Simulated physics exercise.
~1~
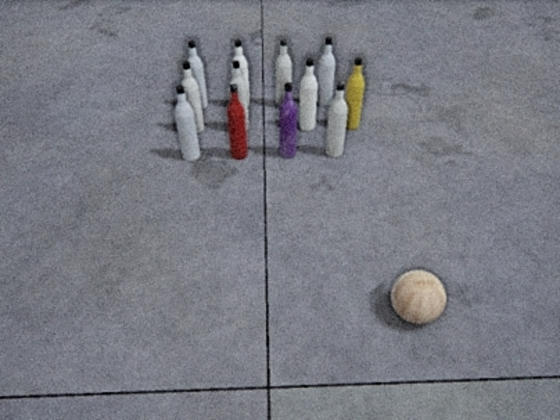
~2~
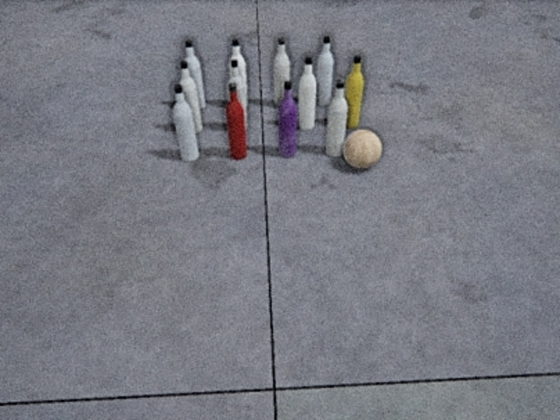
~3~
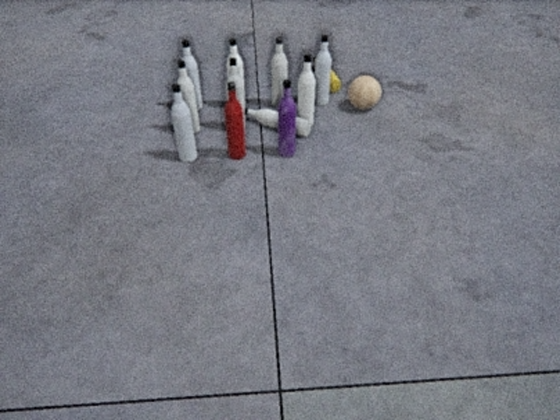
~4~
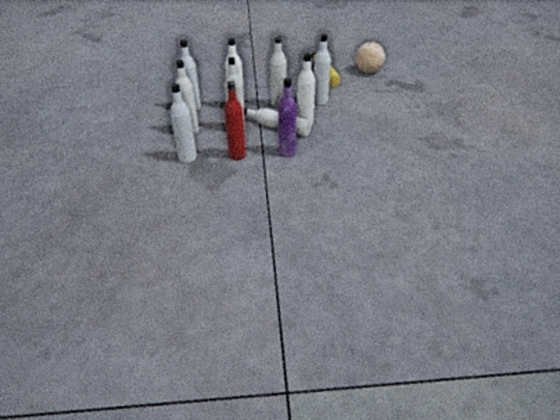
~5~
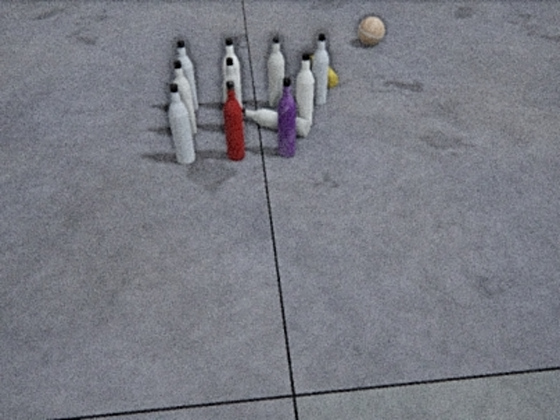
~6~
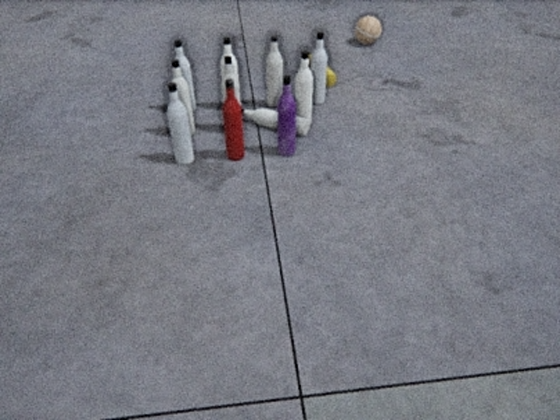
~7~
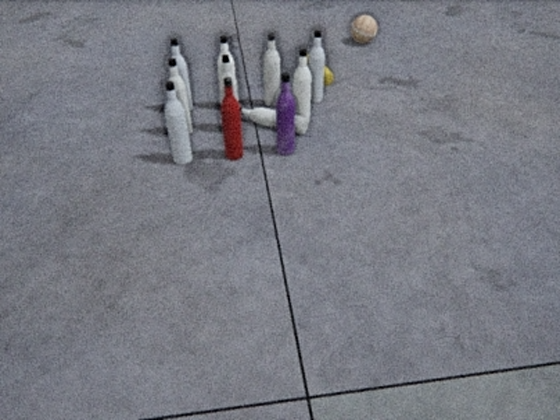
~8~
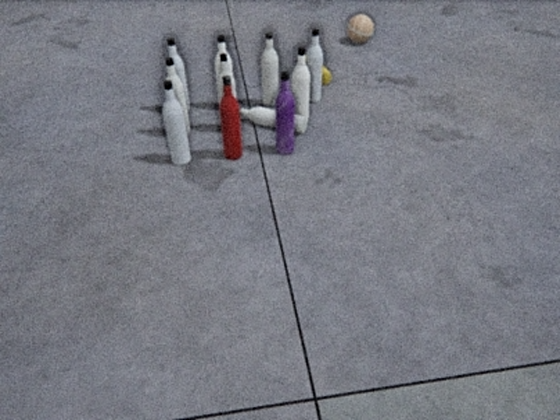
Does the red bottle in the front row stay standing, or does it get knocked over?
The red bottle stays standing. The ball passes by on the right, and only the white corner bottle and the yellow one go down.
A pale wooden ball rolls up a grey, seamed concrete floor towards rows of dark-capped bottles, seen from above and in front as the view drifts slightly sideways. Most of the bottles are white, with a red and a purple one in front and a yellow one at the right edge. The ball reaches the right-hand end, and the white bottle at that front corner topples left, behind the purple one. The yellow bottle goes down too, partly hidden behind the others. The ball carries on past them towards the top, while the red, purple and remaining white bottles stay standing.
